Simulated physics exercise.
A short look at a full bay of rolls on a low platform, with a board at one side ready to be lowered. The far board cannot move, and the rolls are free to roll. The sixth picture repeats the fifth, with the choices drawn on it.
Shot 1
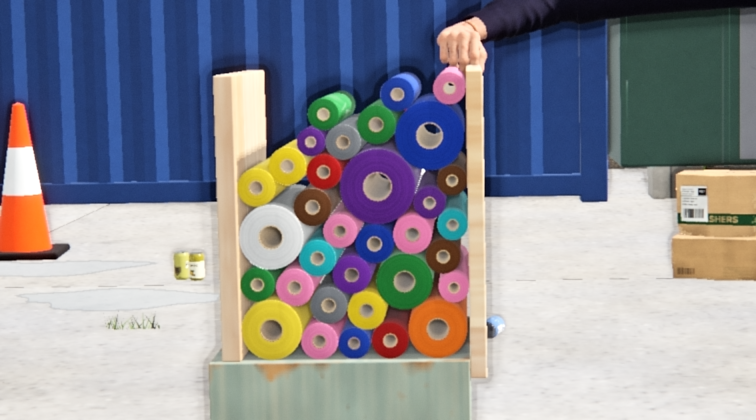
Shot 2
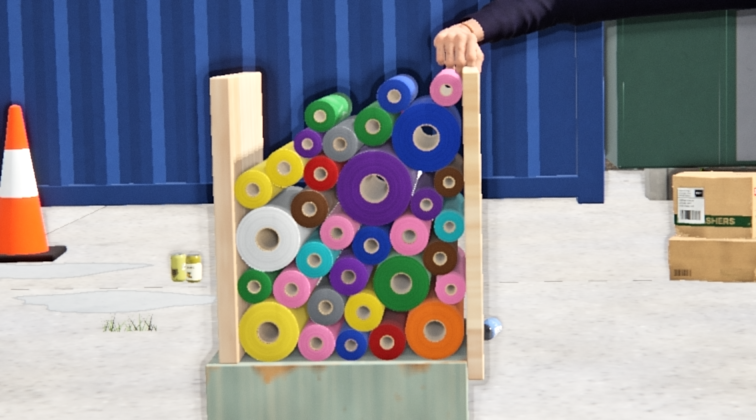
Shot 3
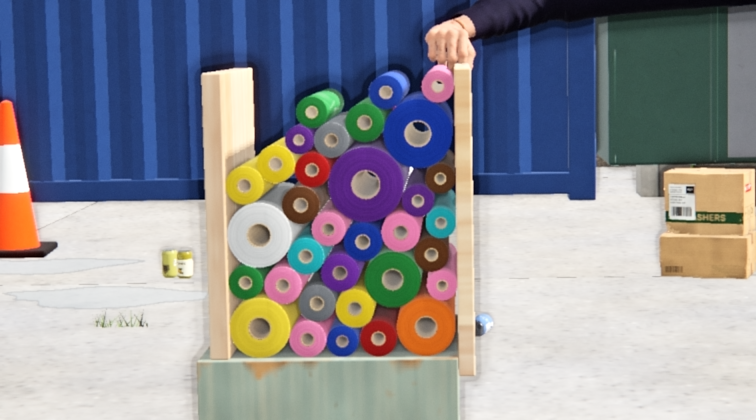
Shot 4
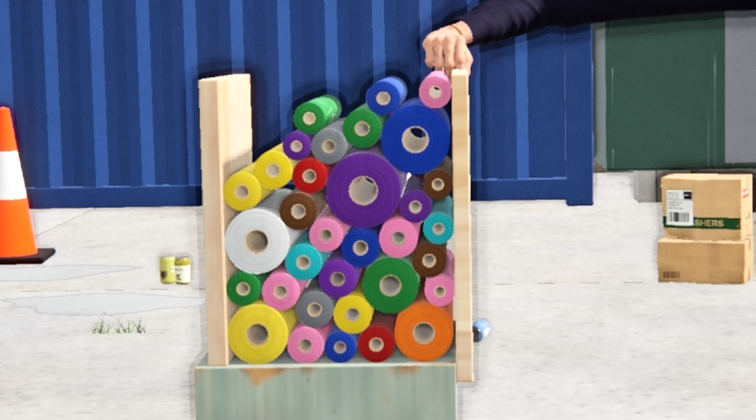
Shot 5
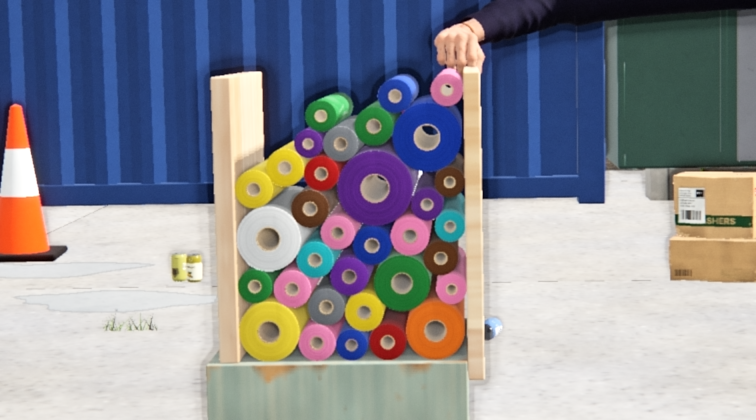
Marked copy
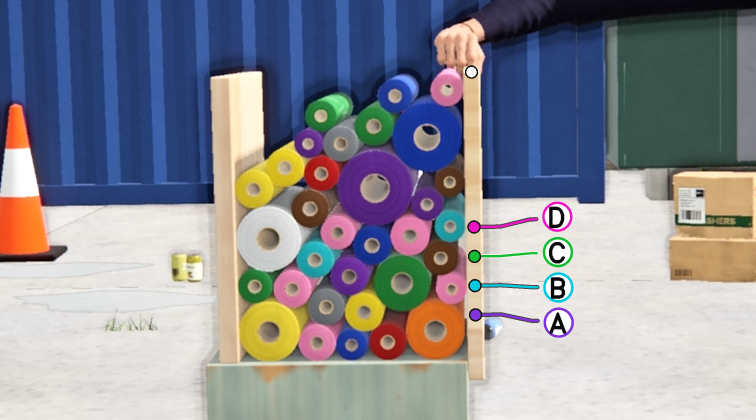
A hand gripping the top of the right board beside stacked colourful rolls, staying still while the view shifts slightly.
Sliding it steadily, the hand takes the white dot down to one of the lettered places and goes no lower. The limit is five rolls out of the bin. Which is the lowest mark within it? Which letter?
Lower it to D and no more.
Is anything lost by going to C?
Yes.
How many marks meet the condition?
One of the four.
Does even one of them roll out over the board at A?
Yes.
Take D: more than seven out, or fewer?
At D, fewer than seven.
On the marked copy, A at (476, 315); B at (475, 285); C at (475, 256); D at (474, 227); the white dot at (472, 72).
Taking D. A third of the way, top of the board (464, 141).
Two thirds of the way, top of the board (465, 218).
When it is over, top of the board (466, 226), five out over the board.
As for the rest, A more than five out over the board; B more than five out over the board; C more than five out over the board.
